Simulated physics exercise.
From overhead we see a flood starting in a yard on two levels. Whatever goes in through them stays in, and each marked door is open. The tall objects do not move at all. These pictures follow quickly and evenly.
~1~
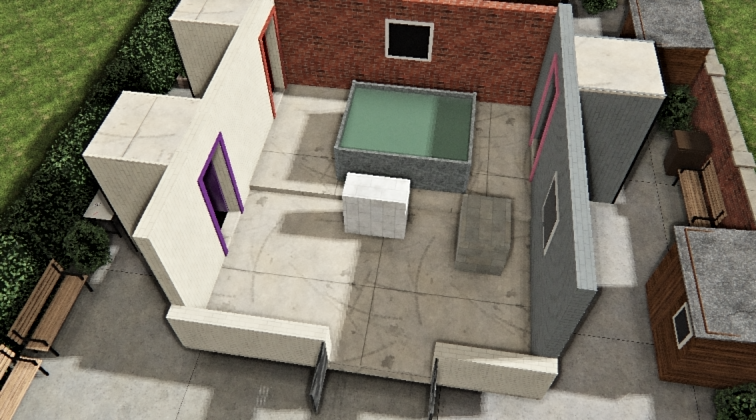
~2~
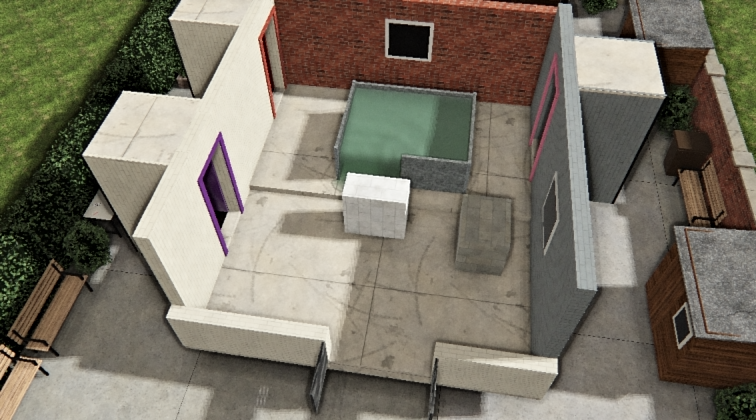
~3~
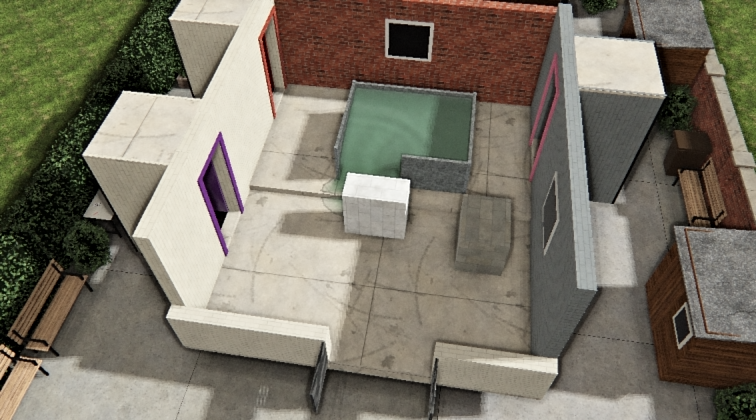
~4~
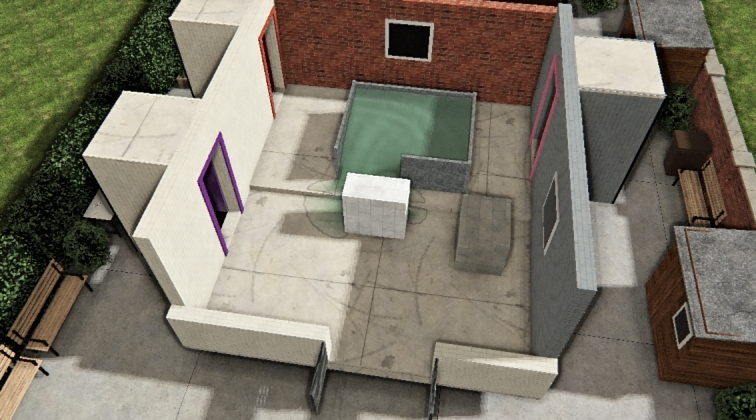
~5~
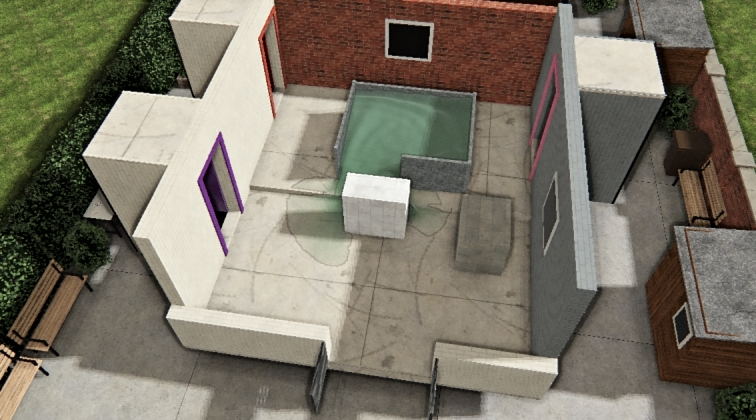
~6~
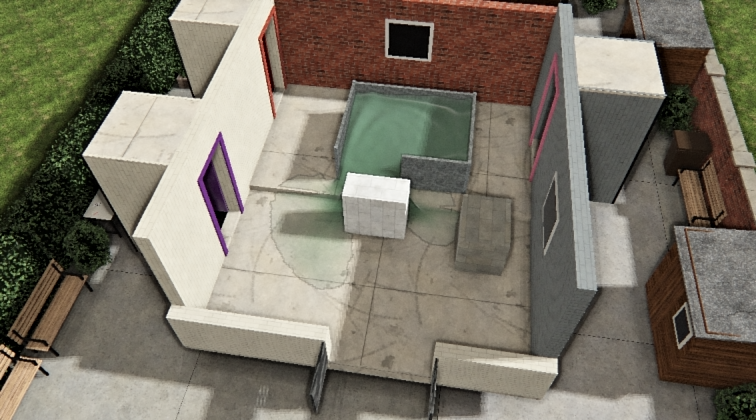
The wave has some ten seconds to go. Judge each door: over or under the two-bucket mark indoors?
My call: Purple door, over; pink door, under; red door, under.
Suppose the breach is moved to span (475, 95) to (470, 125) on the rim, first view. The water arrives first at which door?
That's the pink one.
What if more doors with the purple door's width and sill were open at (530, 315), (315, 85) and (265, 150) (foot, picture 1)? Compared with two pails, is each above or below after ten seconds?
Exceeds it; stays within it; stays within it.
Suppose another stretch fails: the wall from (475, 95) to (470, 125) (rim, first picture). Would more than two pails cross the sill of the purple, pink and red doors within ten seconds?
Result: Purple goes past the limit; pink goes past the limit; red goes past the limit.
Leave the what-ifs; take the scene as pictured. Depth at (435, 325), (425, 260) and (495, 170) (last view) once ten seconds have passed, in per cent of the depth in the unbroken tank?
Respectively near 14, 14 and 4 per cent.
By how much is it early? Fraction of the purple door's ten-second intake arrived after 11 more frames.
About 25 per cent.
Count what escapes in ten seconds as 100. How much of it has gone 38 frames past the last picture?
It comes to around 60 per cent.
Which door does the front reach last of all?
My answer is the one in red.
A moment on, water covers 35 % of the floor; the purple door under two buckets in, the pink door not reached, the red door not reached.
Next, water covers 55 % of the floor; the purple door far over two buckets in, the pink door wet at the sill, nothing in, the red door not reached.
Then, water covers 70 % of the floor; the purple door far over two buckets in, the pink door wet at the sill, nothing in, the red door not reached.
Later, water covers 80 % of the floor; the purple door far over two buckets in, the pink door wet at the sill, nothing in, the red door wet at the sill, nothing in.
In the end, water covers 85 % of the floor; the purple door far over two buckets in, the pink door wet at the sill, nothing in, the red door wet at the sill, nothing in.
